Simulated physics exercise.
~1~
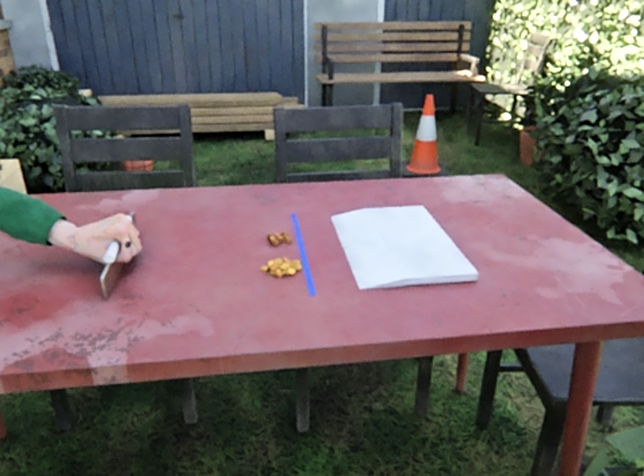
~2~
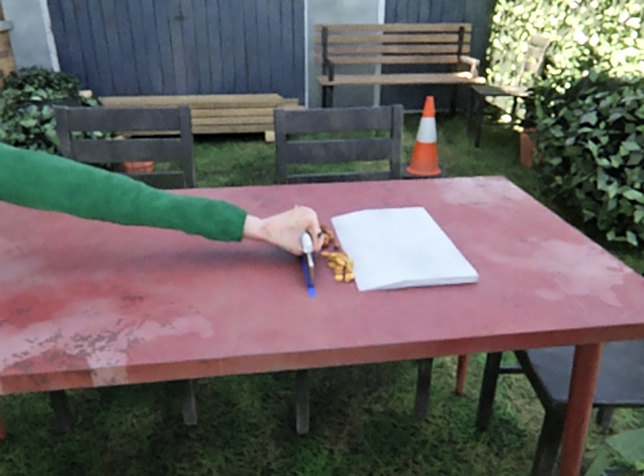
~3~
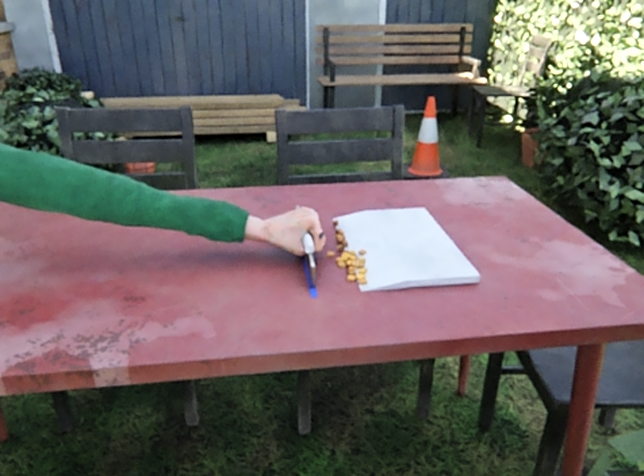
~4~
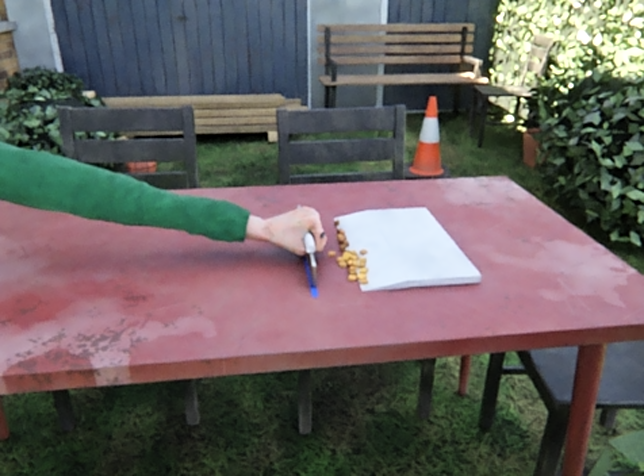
On a worn red table in a garden, a hand in a green sleeve holds a scraper at the left, with two small piles of golden-brown pieces near a strip of blue tape and a low white wedge beyond. The arm sweeps the scraper to the right, carrying both piles across the tape. The scraper stops at the tape, and the loose pieces slide on toward the wedge. Some of the nearer pile spreads onto its lower edge, while the farther pile gathers beside it. Everything settles with neither pile reaching the top, and the hand stays at the tape.
